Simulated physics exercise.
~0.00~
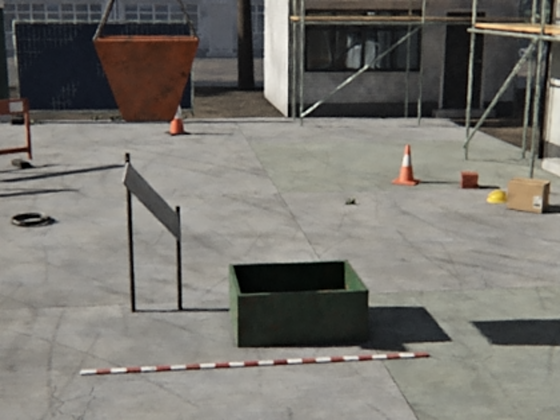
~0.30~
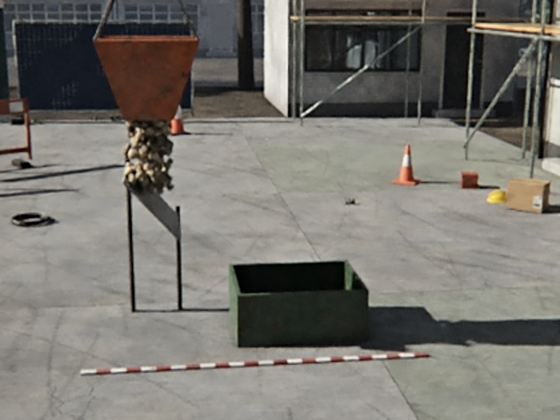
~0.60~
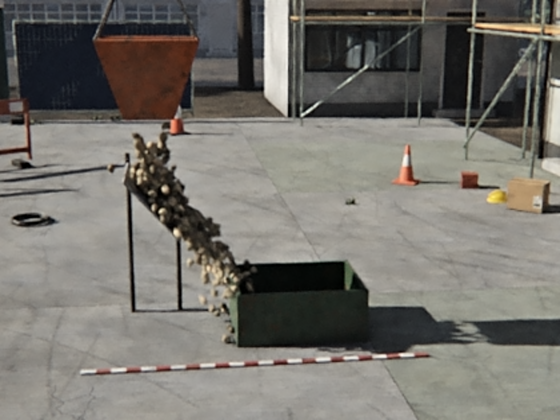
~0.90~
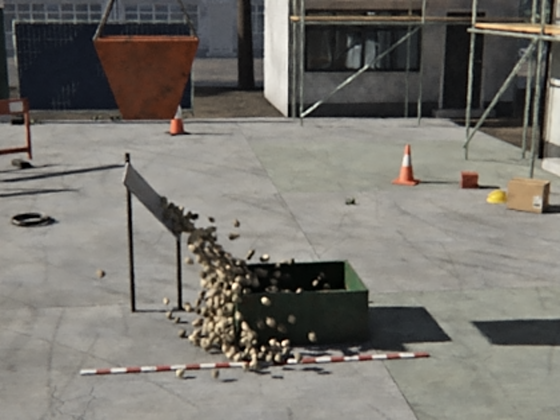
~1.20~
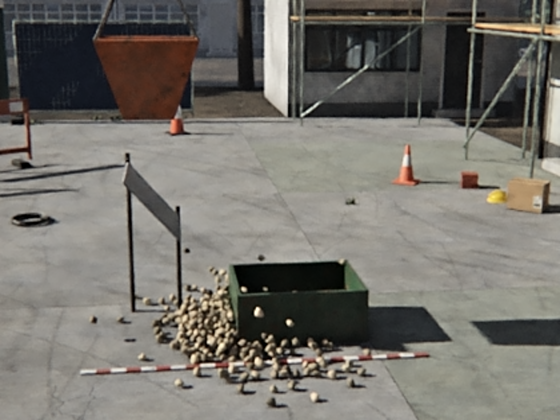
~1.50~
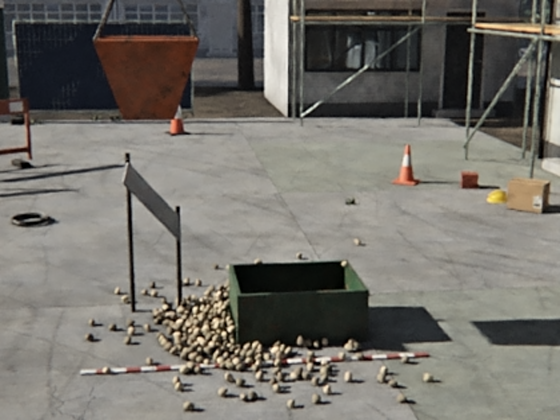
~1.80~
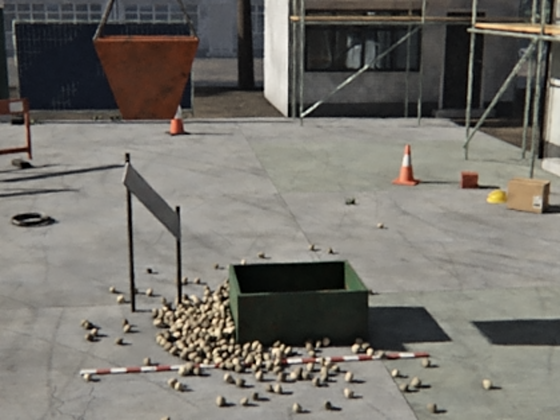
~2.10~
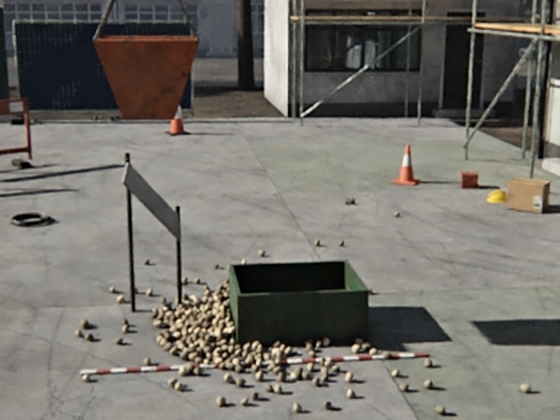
We see stones drop from an orange skip onto a sloping steel slide and tumble down to the right towards a green bin. Many spill short, leaving a heap against the bin's left side, while others scatter across the concrete around it and the striped staff.
